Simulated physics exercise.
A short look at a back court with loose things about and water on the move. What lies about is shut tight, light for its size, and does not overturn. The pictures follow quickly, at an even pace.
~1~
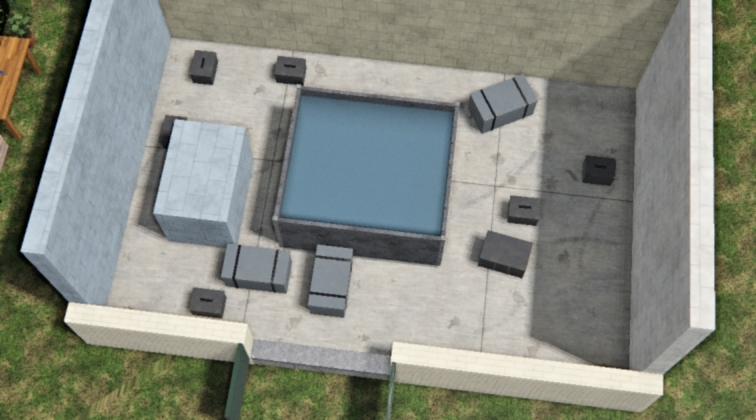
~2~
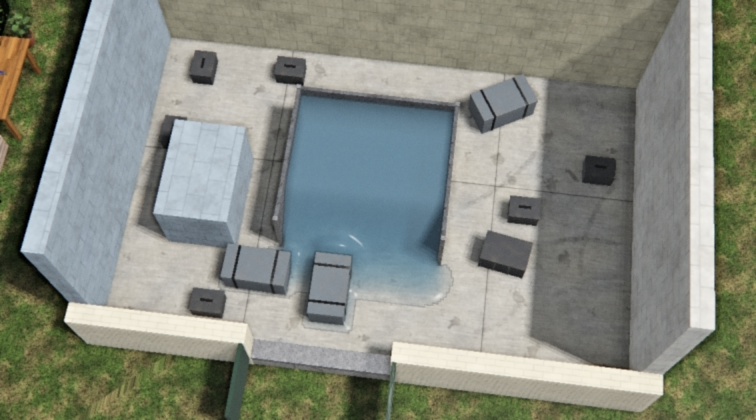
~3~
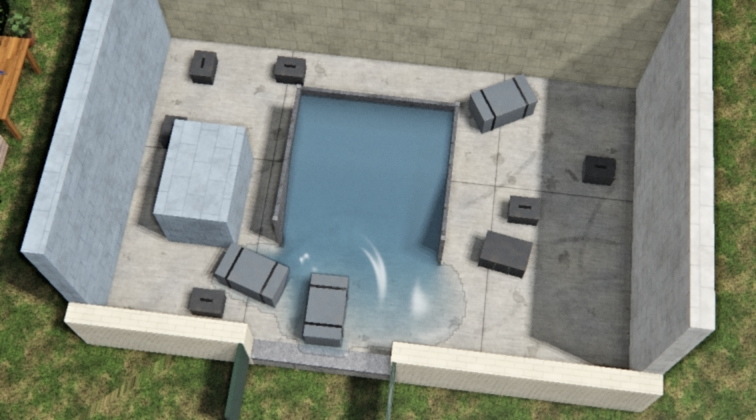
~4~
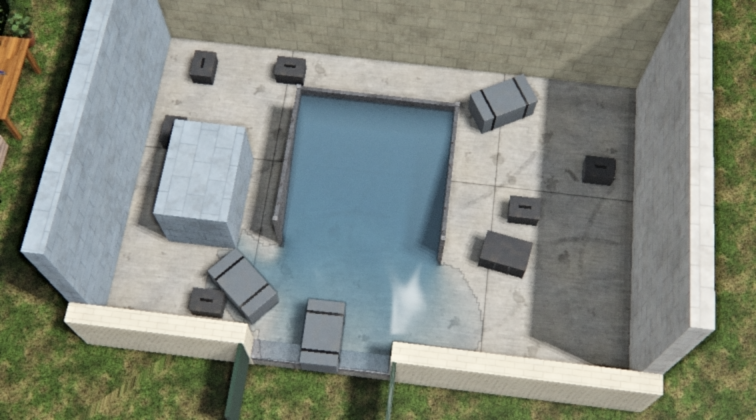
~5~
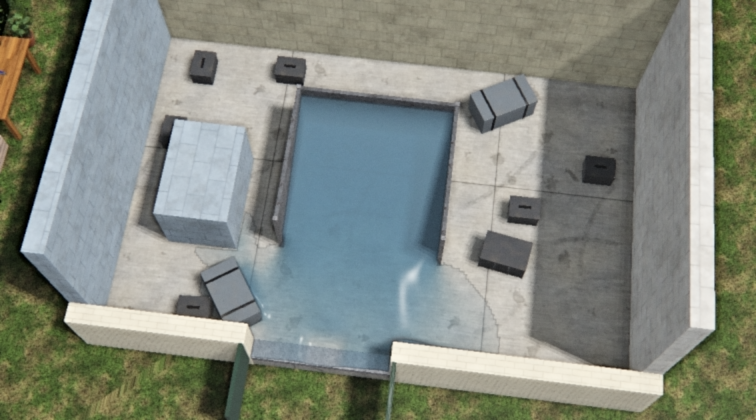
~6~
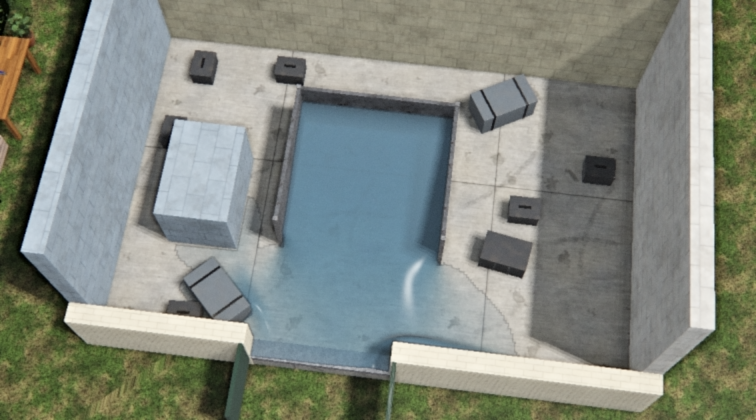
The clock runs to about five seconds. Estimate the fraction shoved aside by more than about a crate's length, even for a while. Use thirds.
It is between one and two thirds.
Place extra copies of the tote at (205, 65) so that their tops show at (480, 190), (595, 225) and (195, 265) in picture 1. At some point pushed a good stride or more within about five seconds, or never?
In that order: Short of that, moved that far, shifted that much.
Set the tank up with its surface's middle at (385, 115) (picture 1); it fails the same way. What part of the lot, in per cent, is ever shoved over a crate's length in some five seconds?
I make it 60 per cent.
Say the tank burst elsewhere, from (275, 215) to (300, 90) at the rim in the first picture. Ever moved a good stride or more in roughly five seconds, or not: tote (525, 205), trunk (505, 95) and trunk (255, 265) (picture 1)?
In that order: Never so far, shifted that much, yes.
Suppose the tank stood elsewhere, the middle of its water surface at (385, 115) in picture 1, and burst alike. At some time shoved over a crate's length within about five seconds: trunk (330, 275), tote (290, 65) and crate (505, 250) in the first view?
In turn: Pushed that far, less than that, never so far.
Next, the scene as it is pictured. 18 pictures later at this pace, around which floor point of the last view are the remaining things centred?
Close to (339, 161).
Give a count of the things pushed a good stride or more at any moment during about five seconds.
That makes 5.
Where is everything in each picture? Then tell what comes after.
In the first frame, a trunk at (256, 264) rests on the ground; a tote at (207, 300) rests on the ground; 0 of 10 have shifted.
In the second frame, a trunk at (255, 264) rests on the ground; a tote at (207, 300), on the bottom; 1 of 10 have shifted.
In the third frame, a trunk at (252, 270) rests on the ground, close to its start; a tote at (207, 300) rests on the ground; 2 of 10 have shifted.
In the fourth frame, a trunk at (242, 282), on the bottom, close to its start; a tote at (207, 300) rests on the ground; 2 of 10 have shifted.
In the fifth frame, a trunk at (230, 292) rests on the ground, a stride from its start; a tote at (193, 307), on the bottom, close to its start; 3 of 10 have shifted.
In the sixth frame, a trunk at (216, 291), on the bottom, a stride from its start; a tote at (183, 312), on the bottom, a stride from its start; 3 of 10 have shifted.
A moment on, 3 of 10 are well off their spots; 0 afloat.
Next, 3 of 10 are well off their spots; 2 afloat.
Later, 4 of 10 are well off their spots; 2 afloat.
In the end, 5 of 10 are well off their spots, and 5 have been at some point; 2 afloat.
